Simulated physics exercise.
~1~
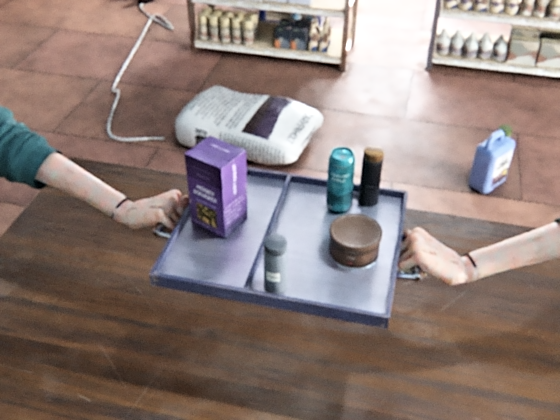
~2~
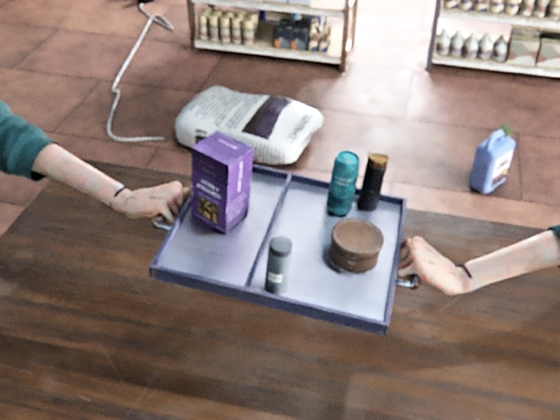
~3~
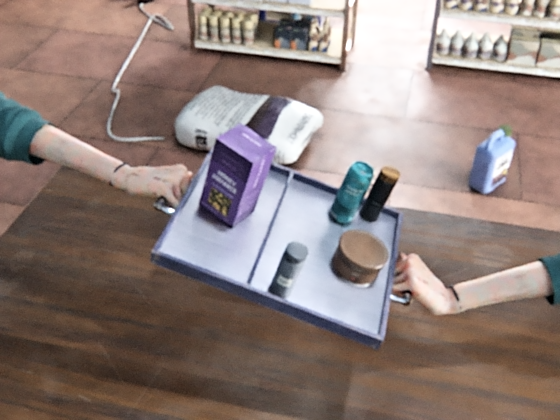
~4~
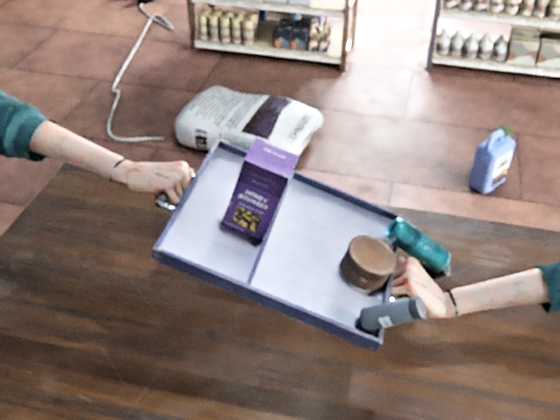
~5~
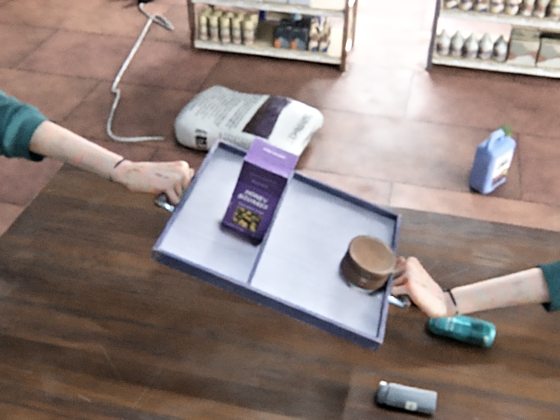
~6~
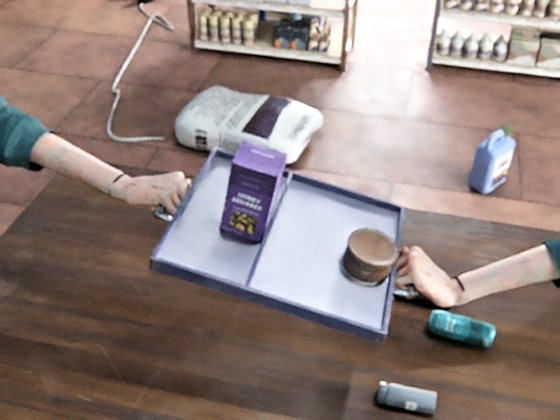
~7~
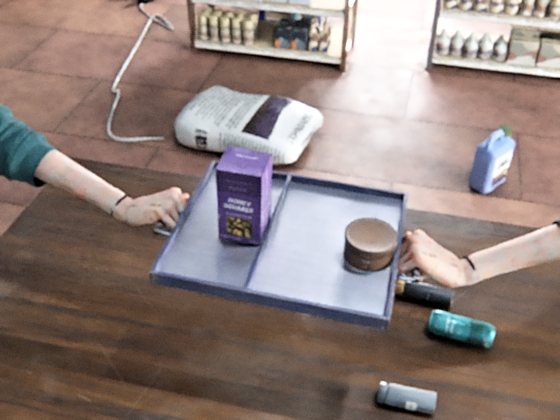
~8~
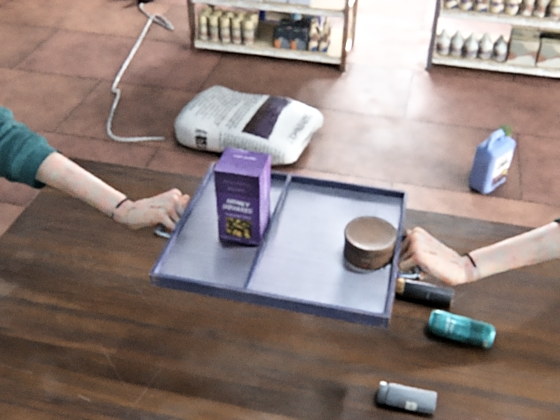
Above a wooden table in a shop, two hands tipped a tray down to the right, and a black container, a turquoise one and a grey one toppled off, before they levelled it with the purple carton and brown tub still aboard.
